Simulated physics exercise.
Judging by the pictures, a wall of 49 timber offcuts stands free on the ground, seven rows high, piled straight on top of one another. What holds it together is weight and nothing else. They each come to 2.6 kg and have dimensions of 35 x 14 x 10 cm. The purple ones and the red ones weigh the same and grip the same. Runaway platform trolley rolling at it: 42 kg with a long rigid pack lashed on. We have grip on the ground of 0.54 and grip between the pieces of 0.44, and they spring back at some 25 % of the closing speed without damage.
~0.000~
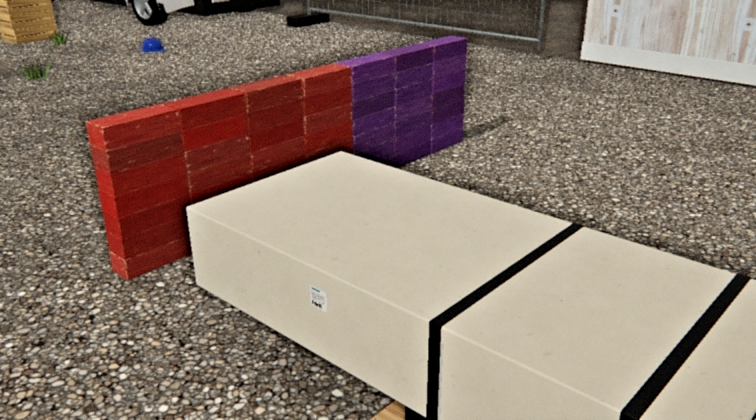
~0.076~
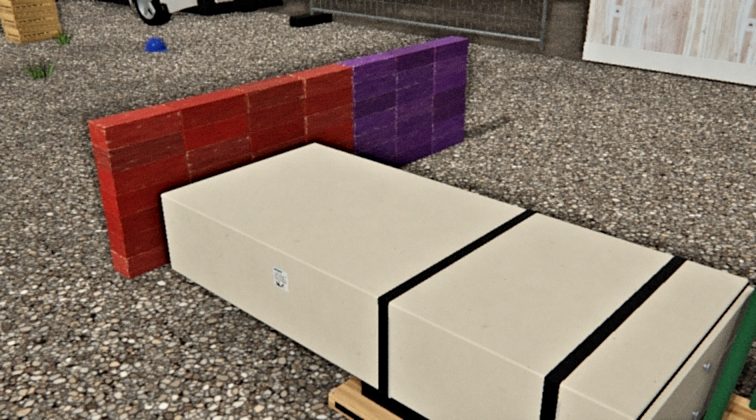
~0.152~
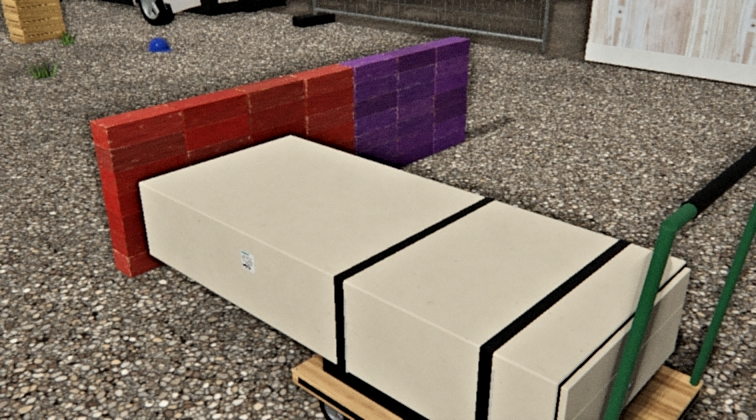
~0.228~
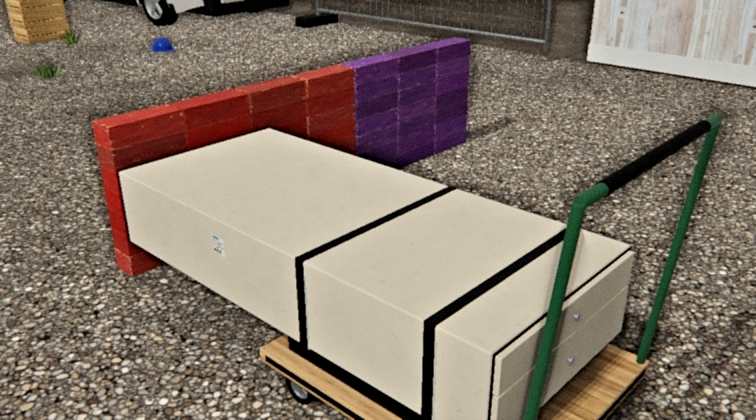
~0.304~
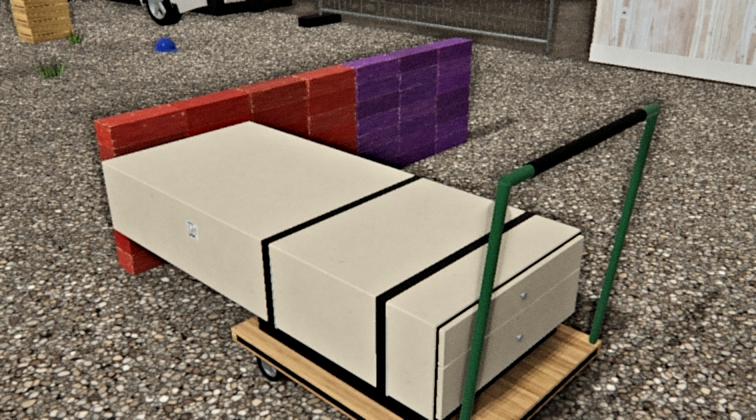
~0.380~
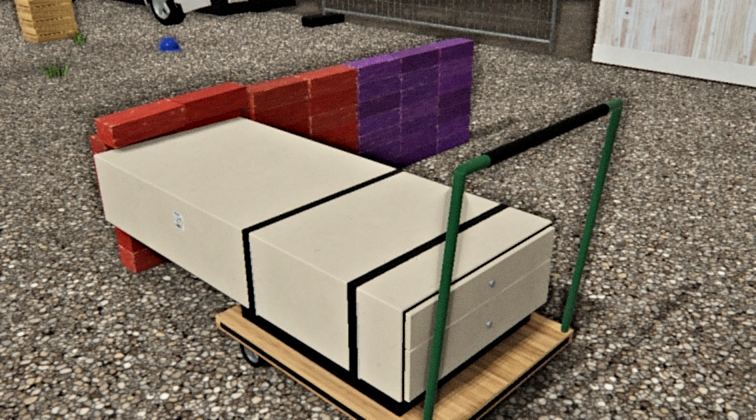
A loaded platform trolley rolls into a red and purple wall, shifting some red blocks.
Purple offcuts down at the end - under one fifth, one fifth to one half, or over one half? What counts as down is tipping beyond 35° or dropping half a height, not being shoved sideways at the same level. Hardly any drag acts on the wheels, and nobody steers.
Under one fifth.
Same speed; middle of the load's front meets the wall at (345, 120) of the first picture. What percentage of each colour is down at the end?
The red ones would be 40 per cent down and the purple ones 20 per cent.
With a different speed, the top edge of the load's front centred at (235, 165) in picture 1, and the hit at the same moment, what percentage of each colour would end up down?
Red 50%, purple 0%.
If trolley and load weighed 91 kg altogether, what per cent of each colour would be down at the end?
You'd get red 40 and purple 0 percent.
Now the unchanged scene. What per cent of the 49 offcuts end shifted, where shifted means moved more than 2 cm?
It comes to 25 percent shifted.
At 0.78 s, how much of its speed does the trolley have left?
The trolley is doing roughly 0.9 m/s at that moment.
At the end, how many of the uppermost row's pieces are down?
The count is 0.
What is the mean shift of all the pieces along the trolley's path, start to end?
Average: Roughly 20 cm.
After 0.52 s, load 23 cm past the wall's line, still rolling; none of the 21 purple offcuts down (8 of 49 in all colours); top purple offcut unmoved.
After 0.78 s, load 48 cm past the wall's line, still rolling; none of the 21 purple offcuts down (8 of 49 in all colours); top purple offcut unmoved.
After 1.38 s, load 99 cm past the wall's line, still rolling; none of the 21 purple offcuts down (8 of 49 in all colours); top purple offcut unmoved.
In the end (2.1 s), load 1.17 m past the wall's line, stopped; none of the 21 purple offcuts down (10 of 49 in all colours); top purple offcut unmoved; top red offcut unmoved. That is 0 per cent. From the last view, middles, top purple offcut near (372, 69), top red offcut near (326, 81).
